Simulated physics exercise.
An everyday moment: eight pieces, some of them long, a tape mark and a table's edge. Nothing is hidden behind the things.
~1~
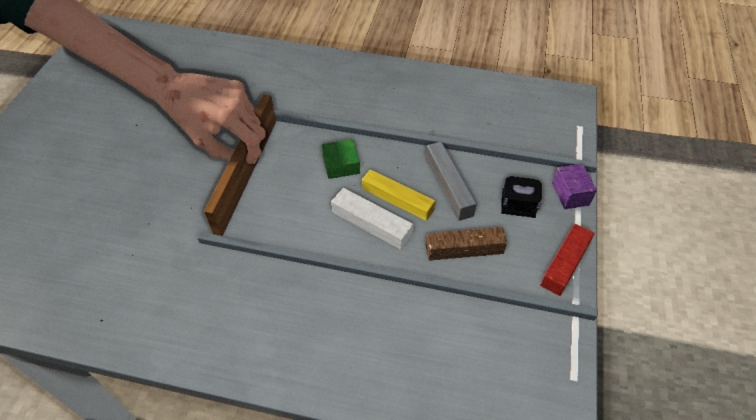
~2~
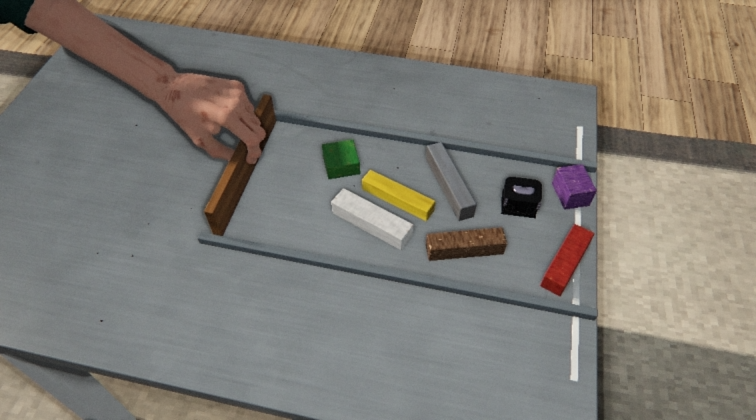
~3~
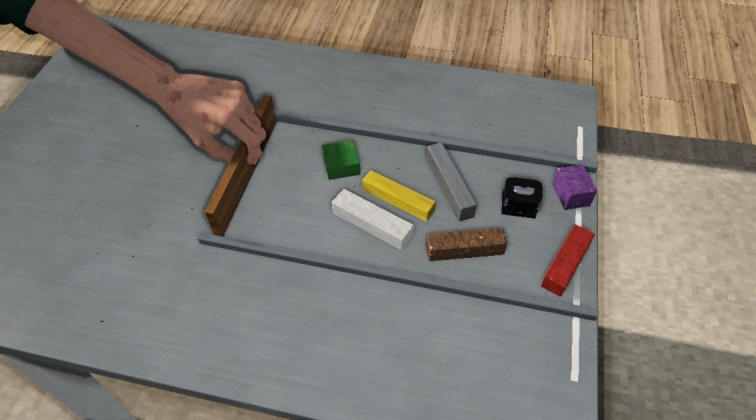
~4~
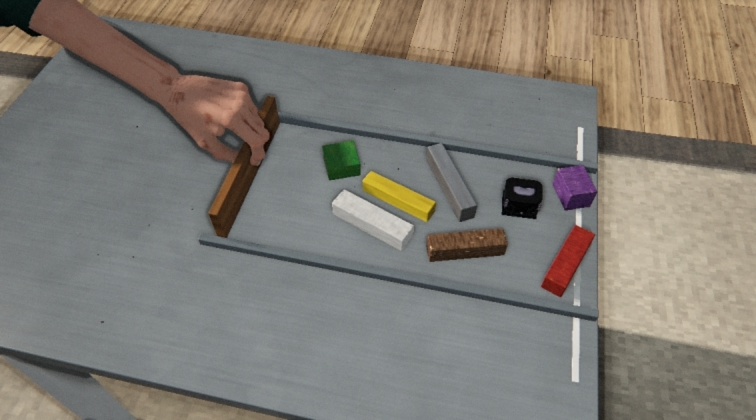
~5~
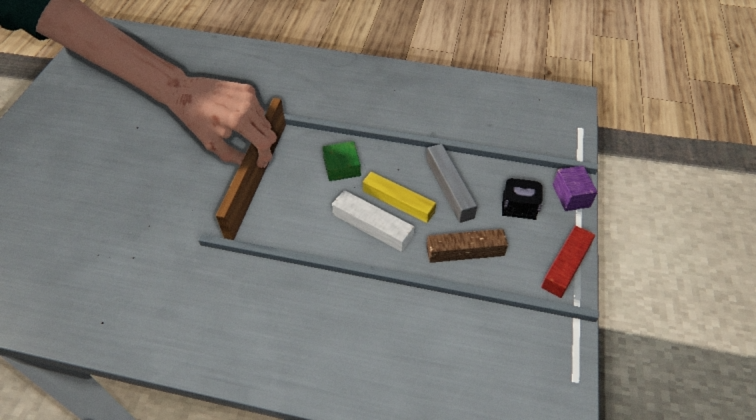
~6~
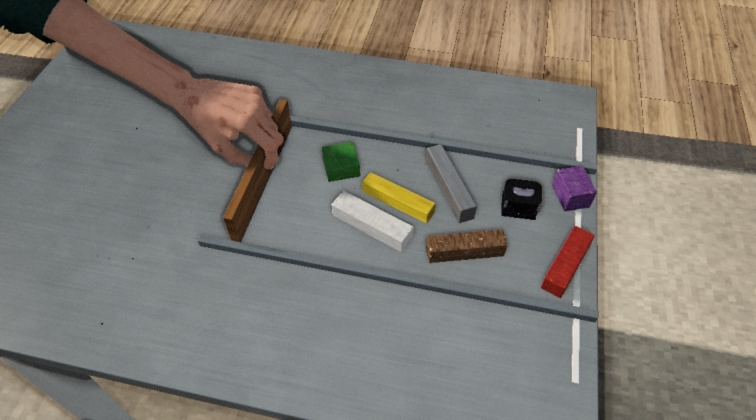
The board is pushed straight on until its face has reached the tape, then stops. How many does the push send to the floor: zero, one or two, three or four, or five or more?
Here the number that fall off is five or more.
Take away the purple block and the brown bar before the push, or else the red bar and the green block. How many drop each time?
The counts: 5 and 6.
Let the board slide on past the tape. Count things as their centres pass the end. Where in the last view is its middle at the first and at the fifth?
At (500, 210) for the first, at (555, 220) for the fifth.
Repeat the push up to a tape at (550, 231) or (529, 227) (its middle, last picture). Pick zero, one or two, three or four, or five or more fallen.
Taking them in turn, either three or four; either three or four.
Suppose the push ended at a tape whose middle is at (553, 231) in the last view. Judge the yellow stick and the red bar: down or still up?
The yellow stick holds on; the red bar is lost.
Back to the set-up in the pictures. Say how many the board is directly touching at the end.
The number is 1.
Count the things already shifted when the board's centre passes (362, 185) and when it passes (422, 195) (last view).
The counts are 4 and 5.
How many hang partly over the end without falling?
It comes to 1.
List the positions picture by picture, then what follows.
Purple block (574, 187); red bar (568, 259); black case (521, 197); board (244, 162); tape (578, 234), in the first frame.
Red bar (568, 259); white bar (372, 219), in the second frame.
Black case (521, 198); grey stick (450, 181), in the third frame.
Purple block (574, 188); brown bar (466, 245), in the fourth frame.
Red bar (569, 261); yellow stick (399, 197), in the fifth frame.
Purple block (574, 189); red bar (568, 261); black case (521, 199); board (261, 168); tape (578, 236), in the sixth frame.
Early on, none off yet; purple block at rest near (574, 189); red bar at rest near (568, 261); black case at rest near (521, 199).
A while later, none off yet; purple block at rest near (574, 189); red bar moving near (579, 263); black case travelled about its own width near (544, 204).
Finally, the number that fall off is five or more; lost, white bar, yellow stick, grey stick, brown bar, black case, red bar and purple block.
